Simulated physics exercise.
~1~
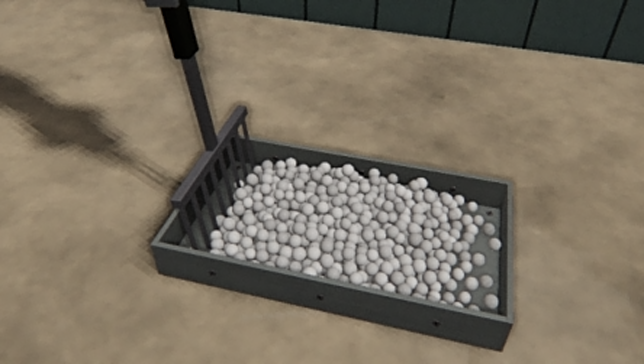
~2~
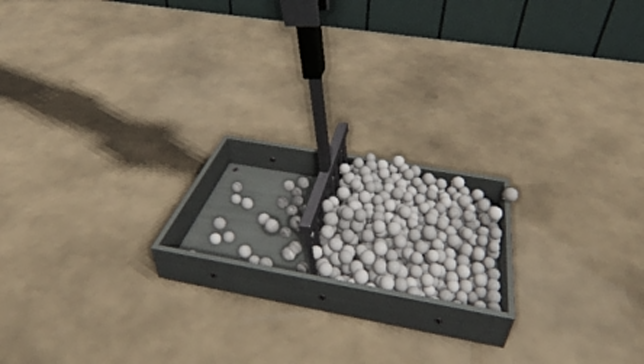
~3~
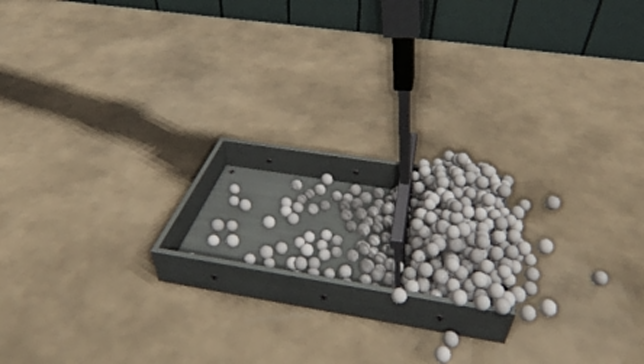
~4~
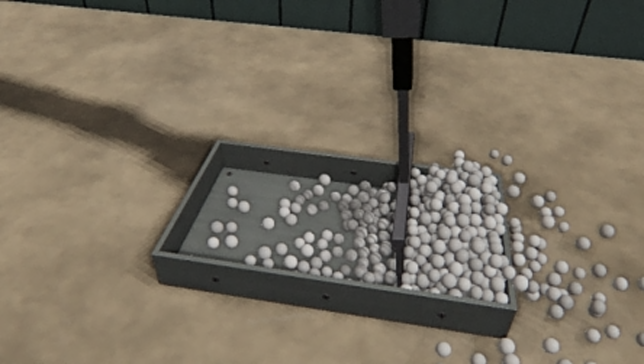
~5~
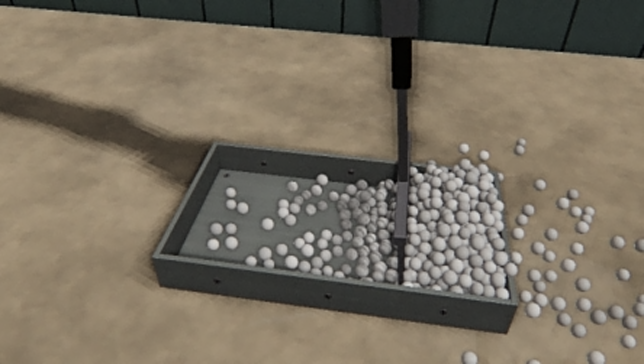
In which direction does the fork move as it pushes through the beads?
The fork moves to the right, pushing the beads toward the right end of the tray.
A fork pushes white beads right across a gray tray, spilling many over the edge.
